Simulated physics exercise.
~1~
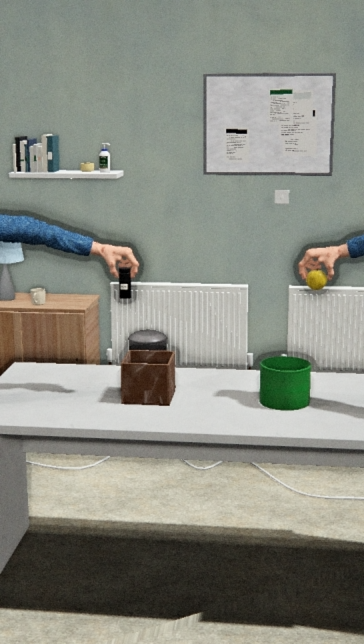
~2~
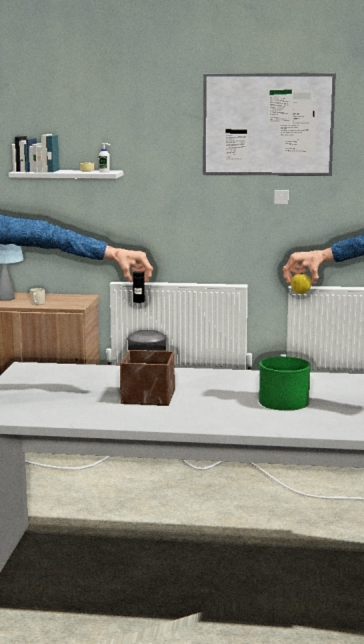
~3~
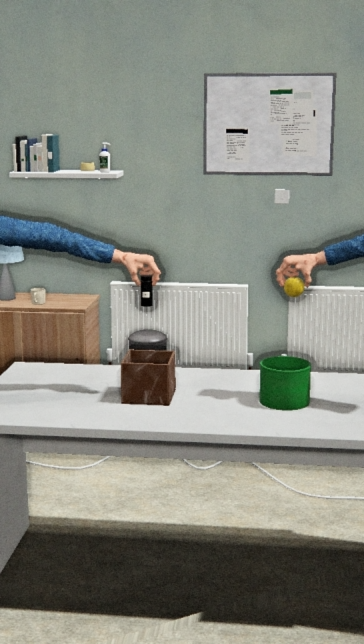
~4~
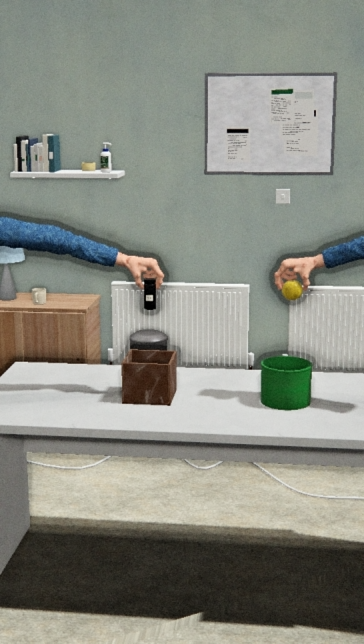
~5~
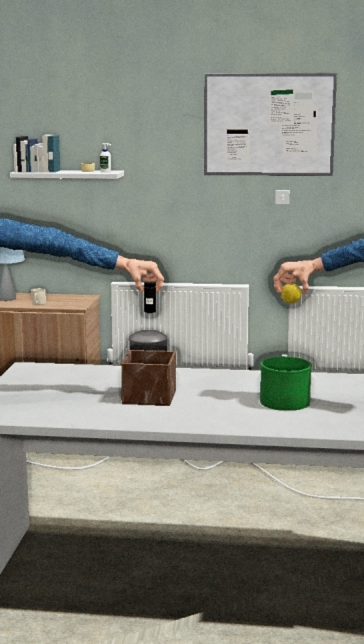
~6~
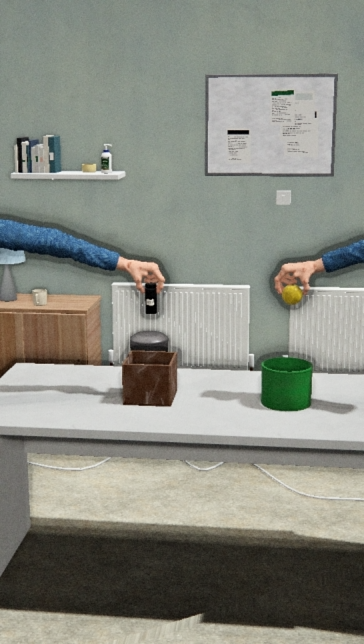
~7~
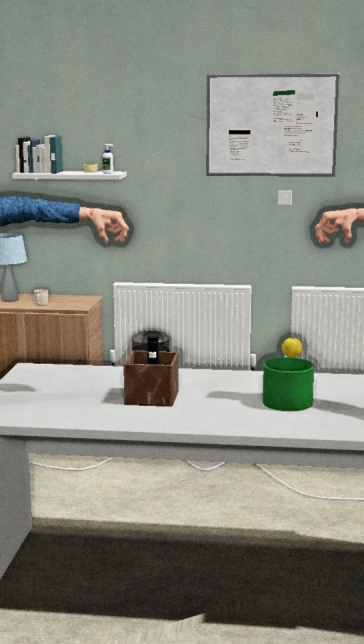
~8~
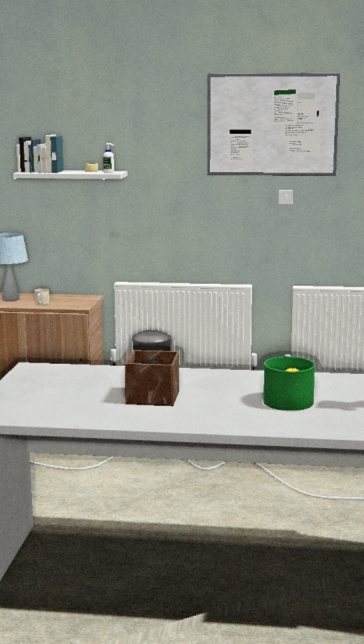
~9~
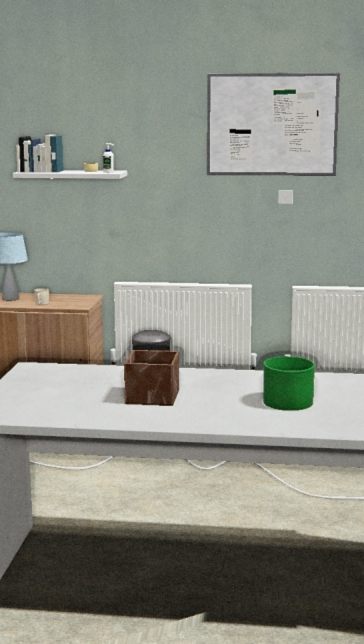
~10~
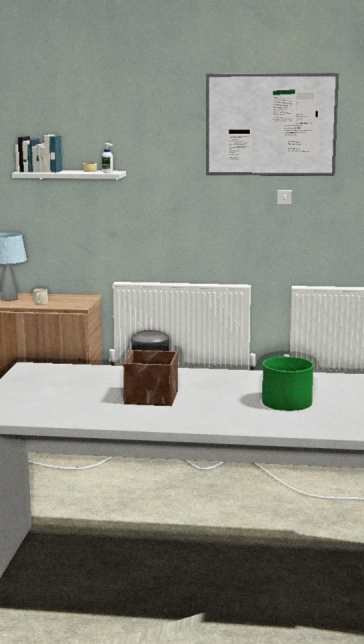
Black shaker and yellow apple moving inward in two hands, then dropping into a brown basket and a green pot on a table.
